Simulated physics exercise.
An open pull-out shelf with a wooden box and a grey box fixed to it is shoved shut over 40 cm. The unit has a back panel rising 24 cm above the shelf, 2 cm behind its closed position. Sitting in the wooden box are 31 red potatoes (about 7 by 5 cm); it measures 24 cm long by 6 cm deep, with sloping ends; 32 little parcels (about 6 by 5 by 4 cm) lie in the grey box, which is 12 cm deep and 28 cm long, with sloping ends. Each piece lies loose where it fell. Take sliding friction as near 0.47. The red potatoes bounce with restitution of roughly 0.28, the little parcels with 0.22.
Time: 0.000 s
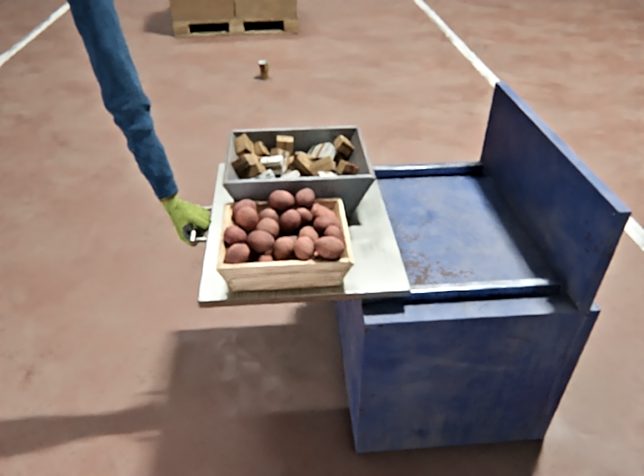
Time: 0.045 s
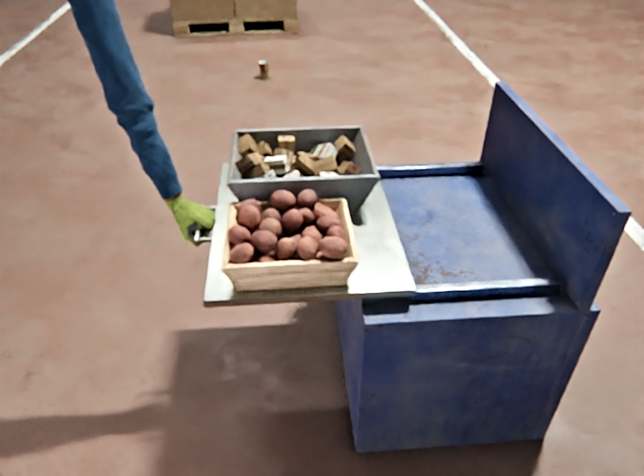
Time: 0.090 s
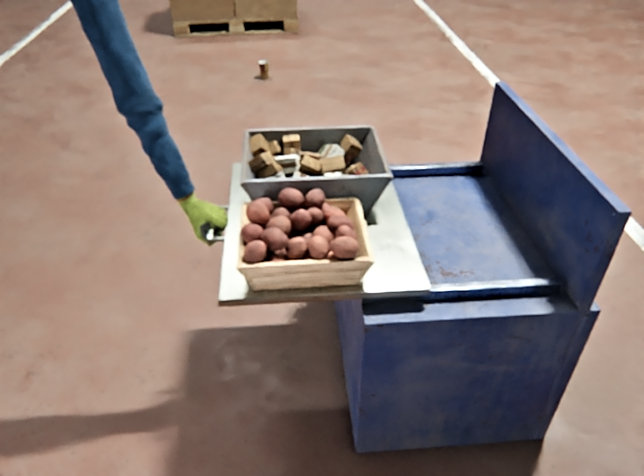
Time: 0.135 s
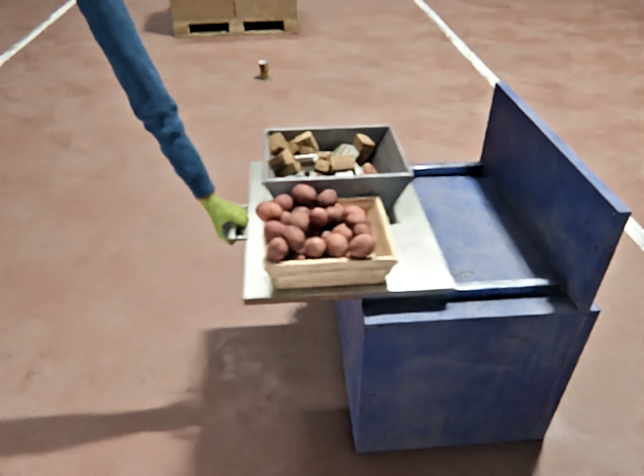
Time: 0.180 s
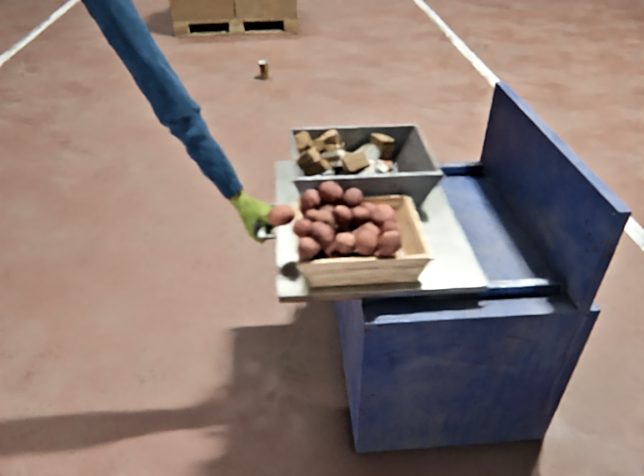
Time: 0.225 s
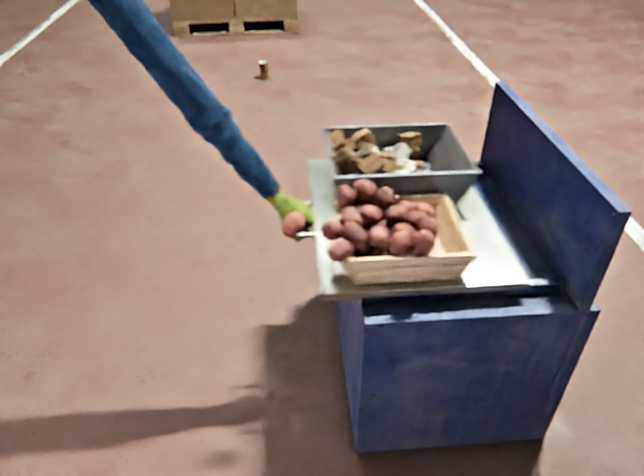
At the start, a green-gloved hand grips a pale board holding a wooden box of red potatoes and a grey box of small blocky pieces. The hand pushes the board rightward across the blue unit, and the contents shift left in their boxes. Then a few potatoes leave the wooden box's left end.
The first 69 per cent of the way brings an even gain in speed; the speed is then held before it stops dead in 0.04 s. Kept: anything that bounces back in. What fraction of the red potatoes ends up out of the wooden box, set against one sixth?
The fraction is larger than a sixth.
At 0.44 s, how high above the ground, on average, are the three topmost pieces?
Close to 90 cm up.
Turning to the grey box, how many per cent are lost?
Lost from the grey box: 5 percent.
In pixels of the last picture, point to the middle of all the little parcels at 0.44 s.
Around (448, 159).
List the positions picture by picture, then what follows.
In the first frame (places track the rim corner closest to us here, unless another is named), wooden box (221, 266); grey box (by its farthest rim corner) (357, 127); 0 cm pushed; all still inside.
The second frame shows wooden box (226, 266); grey box (360, 126); 1 cm pushed.
The third frame shows wooden box (241, 265); grey box (371, 126); 5 cm pushed.
The fourth frame shows wooden box (267, 264); grey box (389, 125); 11 cm pushed.
The fifth frame shows wooden box (303, 262); grey box (415, 124); 19 cm pushed; 1 out, the lowest potato at (282, 215).
The sixth frame shows wooden box (348, 260); grey box (447, 123); 30 cm pushed; 3 out, the lowest potato at (294, 224).
After 0.24 s, the shelf hits its stop.
After 0.32 s, the wooden box is down by 3 of 31 and the grey box has all 32.
After 0.44 s, the wooden box is down by 10 of 31 and the grey box has all 32.
After 0.66 s, the wooden box is down by 14 of 31 and the grey box is down by 2 of 32.
When it is over (at 1.10 s), the wooden box is down by 14 of 31 and the grey box is down by 2 of 32. Asked share, 14 of 31, 45 per cent.
